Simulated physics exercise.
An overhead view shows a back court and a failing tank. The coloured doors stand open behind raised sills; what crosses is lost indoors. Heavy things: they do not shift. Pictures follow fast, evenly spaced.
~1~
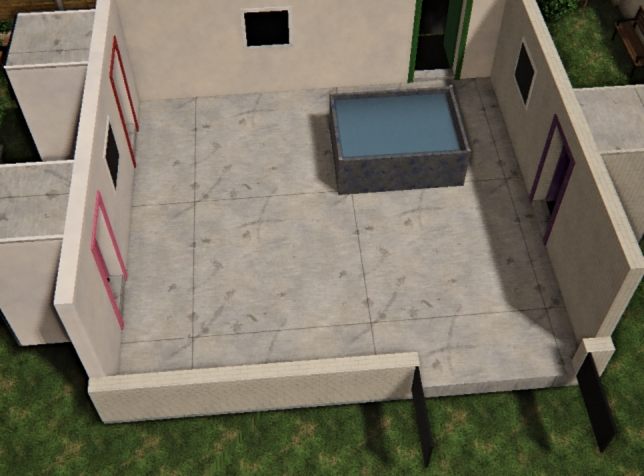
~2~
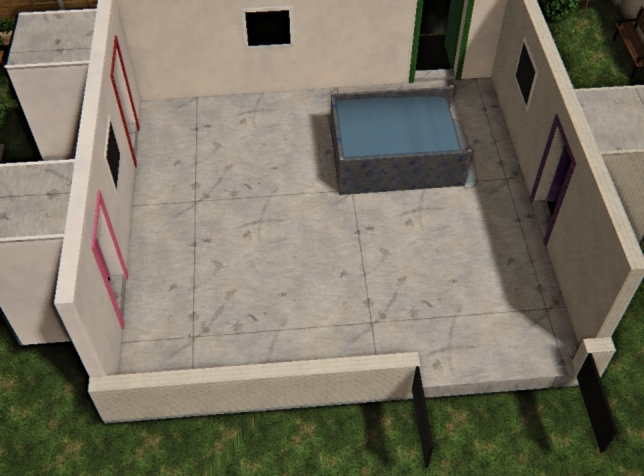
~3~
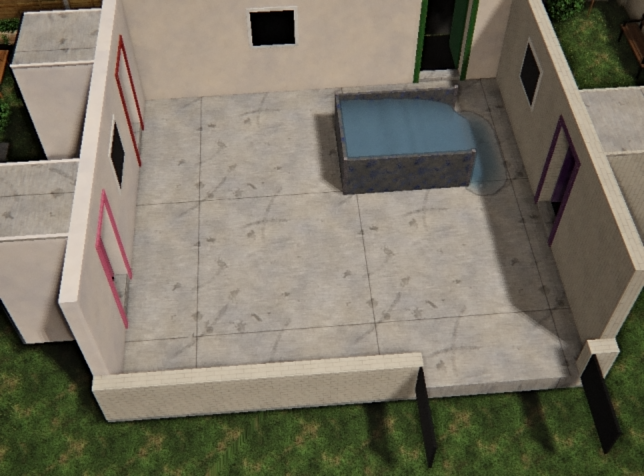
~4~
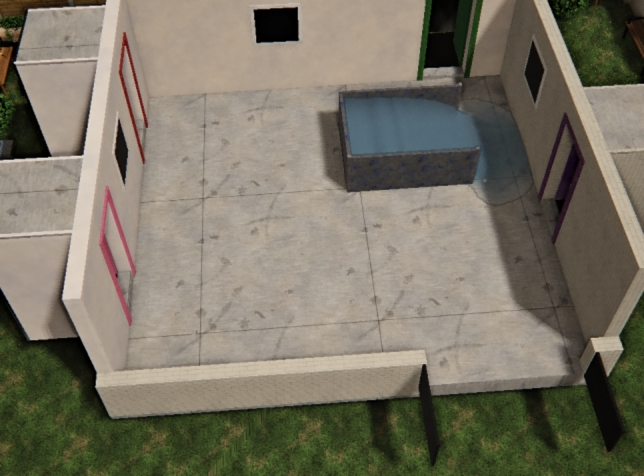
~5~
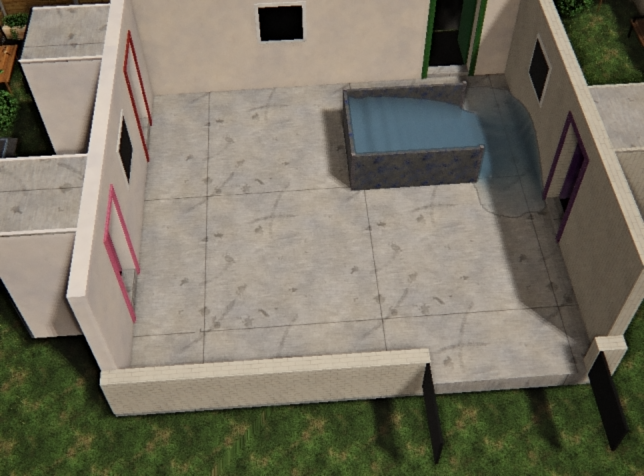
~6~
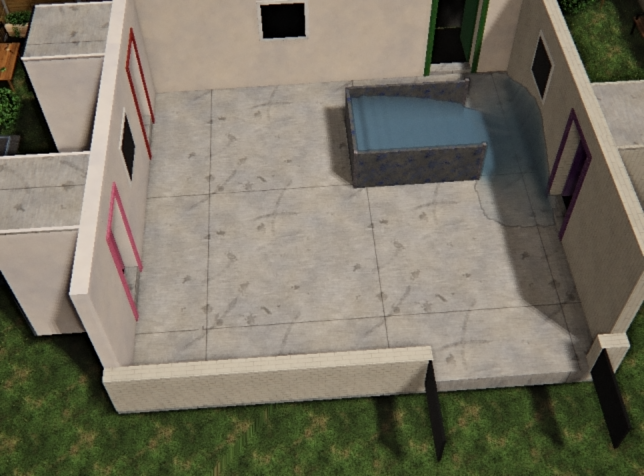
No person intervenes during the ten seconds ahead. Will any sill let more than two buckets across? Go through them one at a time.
My prediction: The purple door sees more than two buckets come in; the red door sees no more than two buckets come in; the pink door sees no more than two buckets come in; the green door sees more than two buckets come in.
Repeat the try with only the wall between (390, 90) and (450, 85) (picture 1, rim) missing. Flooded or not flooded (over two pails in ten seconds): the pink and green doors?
Lab note: Pink sits below the threshold; green tops the threshold.
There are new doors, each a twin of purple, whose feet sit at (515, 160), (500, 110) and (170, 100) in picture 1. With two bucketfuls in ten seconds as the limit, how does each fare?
In turn: Takes more, floods, stays under.
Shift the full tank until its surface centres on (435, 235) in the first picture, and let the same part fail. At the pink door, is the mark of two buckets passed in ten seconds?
I'd say the pink door remains below.
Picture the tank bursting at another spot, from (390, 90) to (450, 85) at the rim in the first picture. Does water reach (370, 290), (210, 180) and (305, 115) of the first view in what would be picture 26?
So: Spared, then wetted, then wetted.
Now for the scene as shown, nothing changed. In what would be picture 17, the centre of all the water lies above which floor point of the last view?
About (465, 153).
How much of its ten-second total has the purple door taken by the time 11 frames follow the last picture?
Estimate: Some 55 per cent.
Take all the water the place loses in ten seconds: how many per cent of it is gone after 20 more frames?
Roughly 45 percent.
A moment on, water covers 10 % of the floor; the purple door under two buckets in, the red door not reached, the pink door not reached, the green door wet at the sill, nothing in.
Next, water covers 30 % of the floor; the purple door over two buckets in, the red door not reached, the pink door not reached, the green door over two buckets in.
Then, water covers 50 % of the floor; the purple door over two buckets in, the red door not reached, the pink door not reached, the green door far over two buckets in.
Later, water covers 70 % of the floor; the purple door over two buckets in, the red door wet at the sill, nothing in, the pink door wet at the sill, nothing in, the green door far over two buckets in.
In the end, water covers 80 % of the floor; the purple door over two buckets in, the red door wet at the sill, nothing in, the pink door wet at the sill, nothing in, the green door far over two buckets in.
